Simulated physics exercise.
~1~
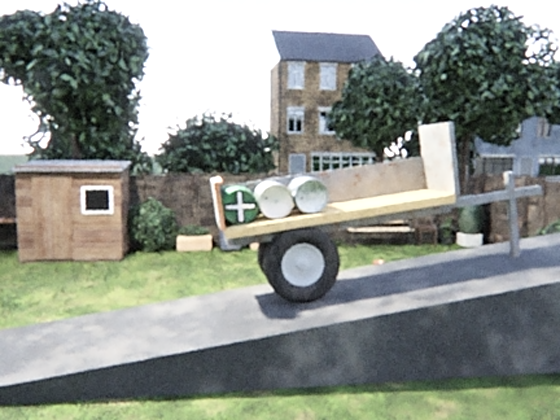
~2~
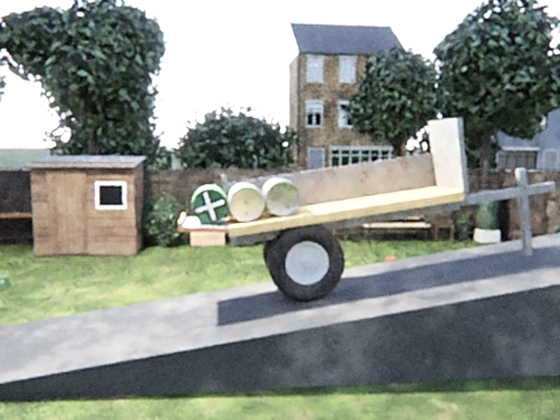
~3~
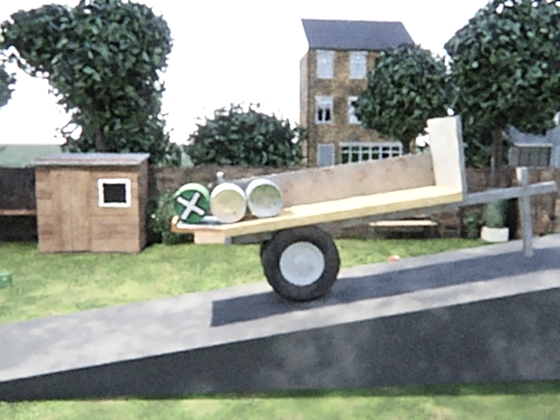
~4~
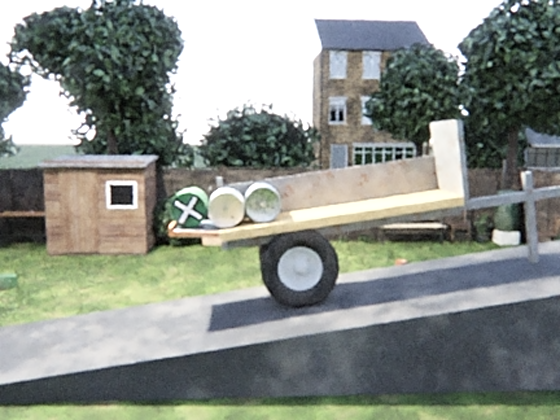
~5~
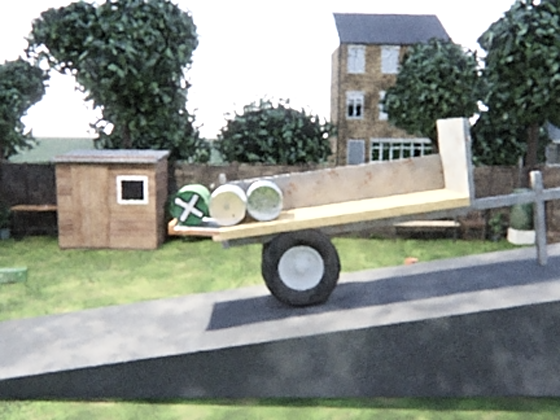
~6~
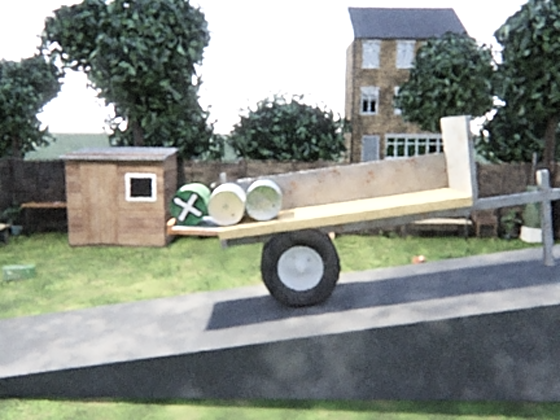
Three kegs, a green one with a white cross and two pale ones, rest side by side against the closed tailgate of a wooden trailer on a sloping road. The tailgate drops at the left end, and the kegs roll left down the tilted bed. The green keg leads onto the lowered gate, its cross turning as it goes. It rolls a little farther and stops near the gate's outer edge, with the pale pair close behind. All three then stay still aboard the trailer, while the shed, trees and house behind drift slowly right.
